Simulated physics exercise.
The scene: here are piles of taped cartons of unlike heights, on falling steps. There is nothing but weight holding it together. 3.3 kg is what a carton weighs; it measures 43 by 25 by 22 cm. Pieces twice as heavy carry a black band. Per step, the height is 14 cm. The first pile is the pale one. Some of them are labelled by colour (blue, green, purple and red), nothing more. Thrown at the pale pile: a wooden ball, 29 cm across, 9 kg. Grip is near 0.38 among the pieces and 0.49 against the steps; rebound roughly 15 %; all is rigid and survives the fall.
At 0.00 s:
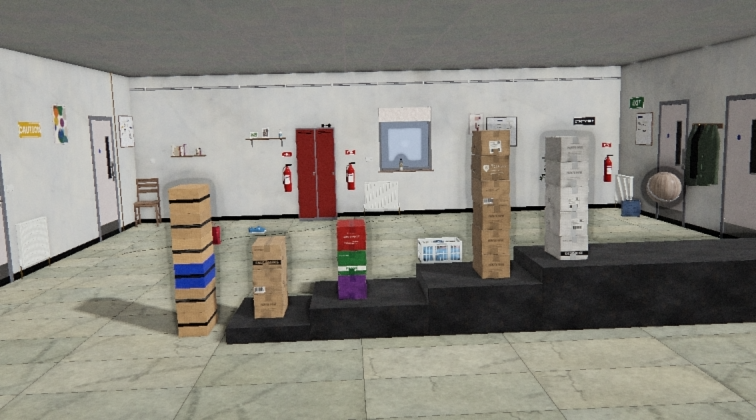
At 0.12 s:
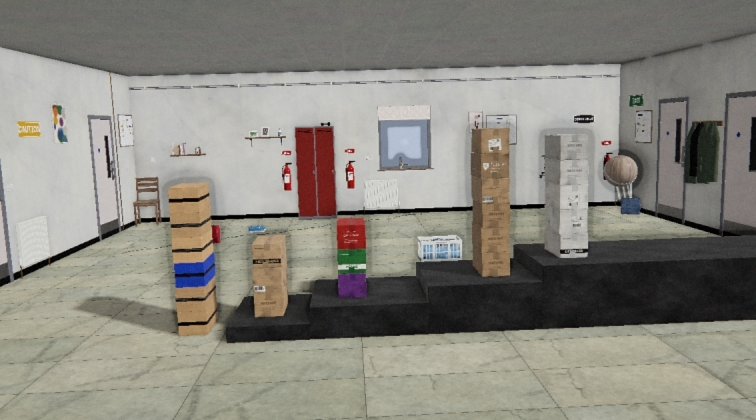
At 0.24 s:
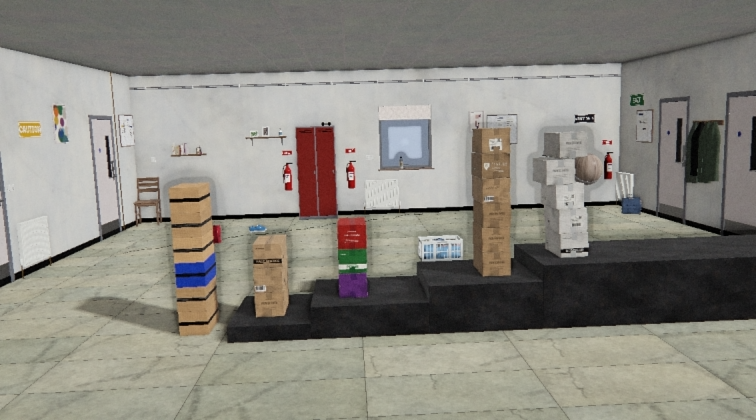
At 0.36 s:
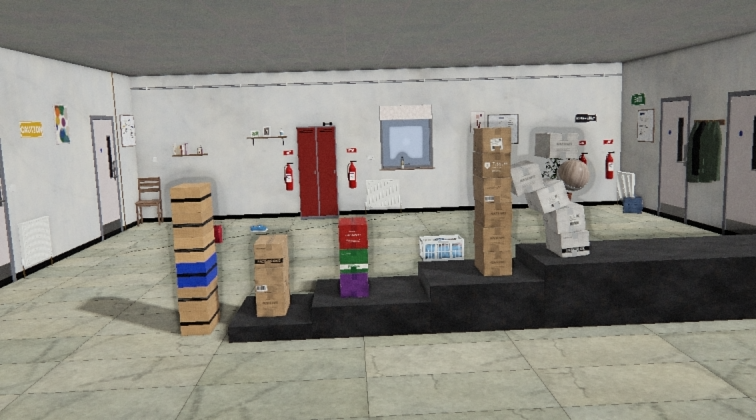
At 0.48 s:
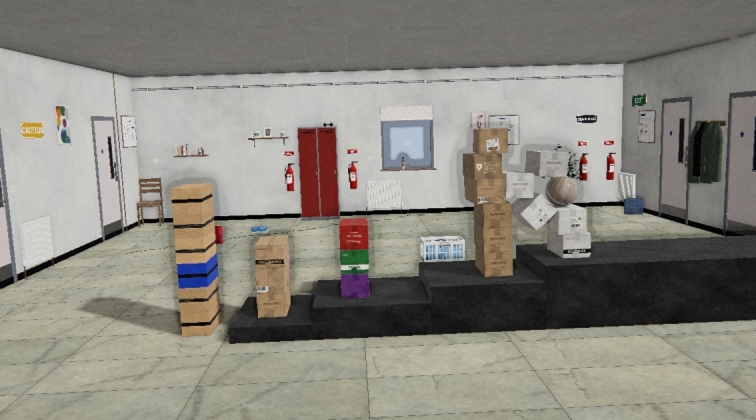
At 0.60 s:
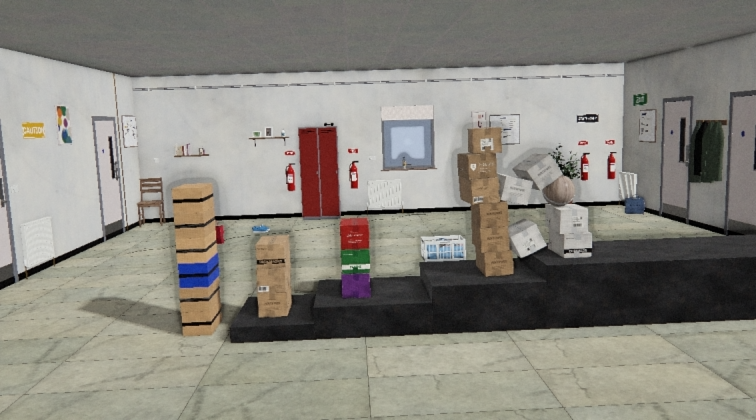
The footage shows a round ball swinging in from the right and striking a pale stack of boxes on dark steps, knocking its cartons leftward into the tall brown stack, whose upper boxes shift while the other stacks stay standing.
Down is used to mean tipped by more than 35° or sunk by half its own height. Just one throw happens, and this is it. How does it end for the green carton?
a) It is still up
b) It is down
It is down.
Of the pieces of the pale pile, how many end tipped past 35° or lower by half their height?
3 pieces.
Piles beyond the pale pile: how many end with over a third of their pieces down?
Tally: 3.
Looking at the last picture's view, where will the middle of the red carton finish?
It comes to rest around (298, 278) in the last view.
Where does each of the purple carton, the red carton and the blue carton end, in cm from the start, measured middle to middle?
Shift in cm - purple: 0; red: 70; blue: 0.
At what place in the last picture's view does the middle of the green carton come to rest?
Close to (328, 279).
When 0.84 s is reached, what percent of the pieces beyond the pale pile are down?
0 per cent at that moment.
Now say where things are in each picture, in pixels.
In the first frame (each place is the centre of the face we see best), ball (664, 188) 64 cm from contact, 3.8 m/s; green carton (352, 263); red carton (351, 239); blue carton (189, 276); the others all in place.
Ball (621, 171) 24 cm from contact, 3.4 m/s; green carton (352, 262), in the second frame.
Ball (586, 169) after contact, 1.1 m/s; green carton (353, 261), in the third frame.
Ball (573, 175) after contact, 1.5 m/s; green carton (354, 261); the others all in place, in the fourth frame.
Ball (561, 191) after contact, 0.5 m/s; green carton (355, 262); 3 have shifted, in the fifth frame.
Ball (559, 191) after contact, 0.3 m/s; green carton (356, 262); blue carton (193, 276); purple carton (356, 286); 5 have shifted, in the sixth frame.
By 0.84 s, 3 of the pale pile down; none of the 18 other cartons down, 6 disturbed; green carton unmoved.
By 1.18 s, 3 of the pale pile down; 2 of the 18 other cartons down; green carton unmoved.
By 1.56 s, 3 of the pale pile down; 6 of the 18 other cartons down; green carton tilted 4°; red carton tilted 4°.
By 2.30 s, 3 of the pale pile down; 8 of the 18 other cartons down; green carton on its side; red carton tilted 6°, 32 cm lower.
When it is over (3.4 s), 3 of the pale pile down; 10 of the 18 other cartons down; green carton on its side; red carton tilted 43°, 40 cm lower; blue carton unmoved. In pixels of the last frame, middles, green carton near (328, 279), red carton near (298, 278).
